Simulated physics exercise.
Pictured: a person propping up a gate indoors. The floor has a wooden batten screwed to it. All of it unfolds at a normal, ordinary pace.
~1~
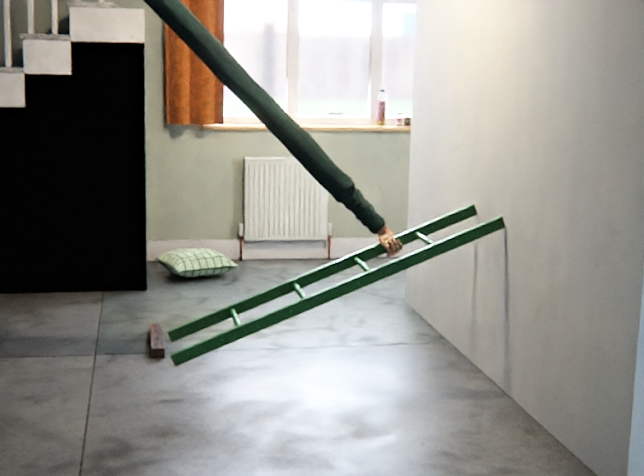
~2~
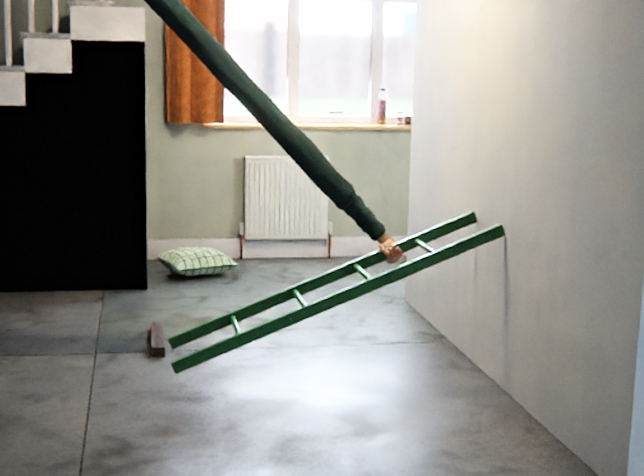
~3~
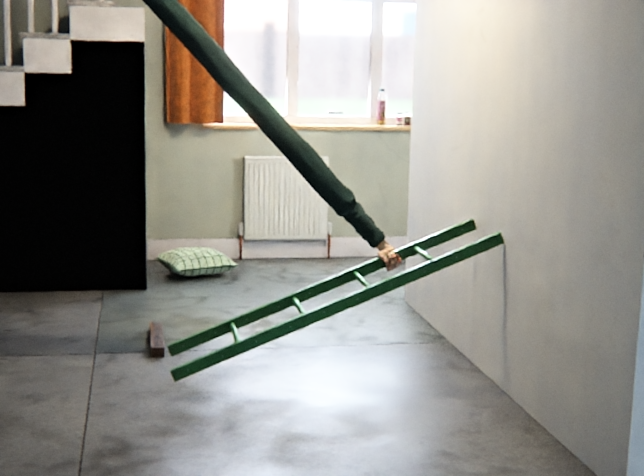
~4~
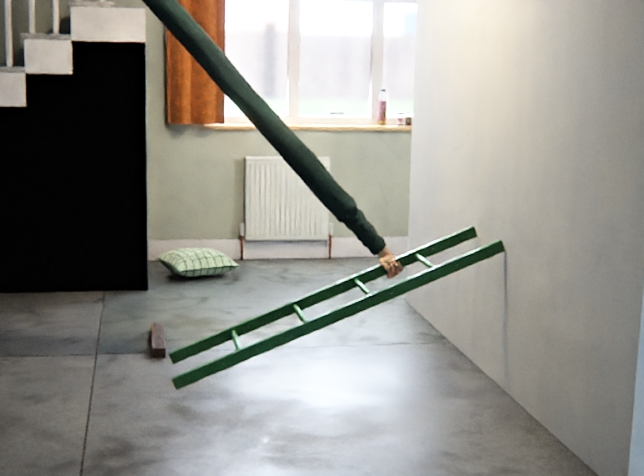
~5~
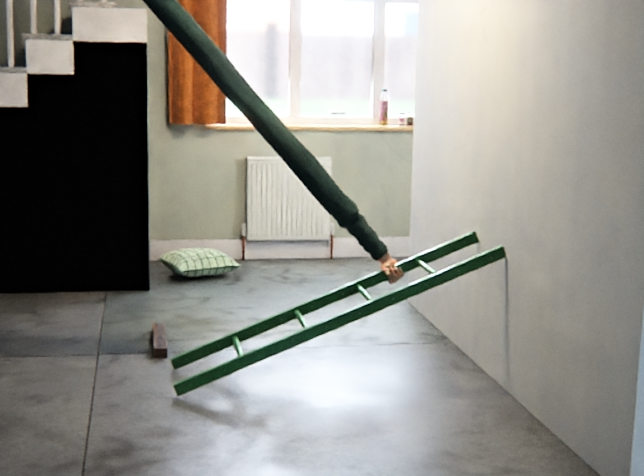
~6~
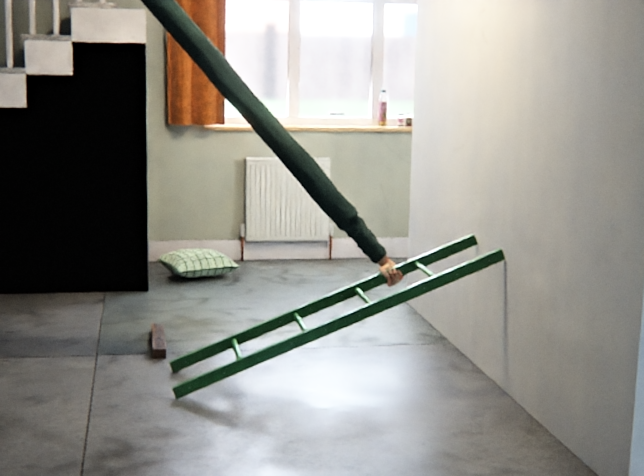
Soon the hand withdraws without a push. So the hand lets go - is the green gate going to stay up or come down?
Slithers away.
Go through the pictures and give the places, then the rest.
In the first picture, still on the way; green gate (333, 280); batten (157, 340).
In the second picture, still on the way; green gate (333, 288); batten (157, 339).
In the third picture, still on the way; green gate (332, 295); batten (157, 339).
In the fourth picture, still on the way; green gate (333, 303); batten (158, 339).
In the fifth picture, still on the way; green gate (335, 309); batten (160, 340).
In the sixth picture, in place, still held; green gate (334, 312); batten (158, 340).
Then, 0.24 s on from there, green gate turned 6° from its first pose near (328, 329).
Then, 0.32 s on from there, green gate turned 13° from its first pose near (323, 348).
Then, 0.40 s on from there, green gate turned 22° from its first pose near (318, 375).
In the end, the green gate slips down, near (318, 374).
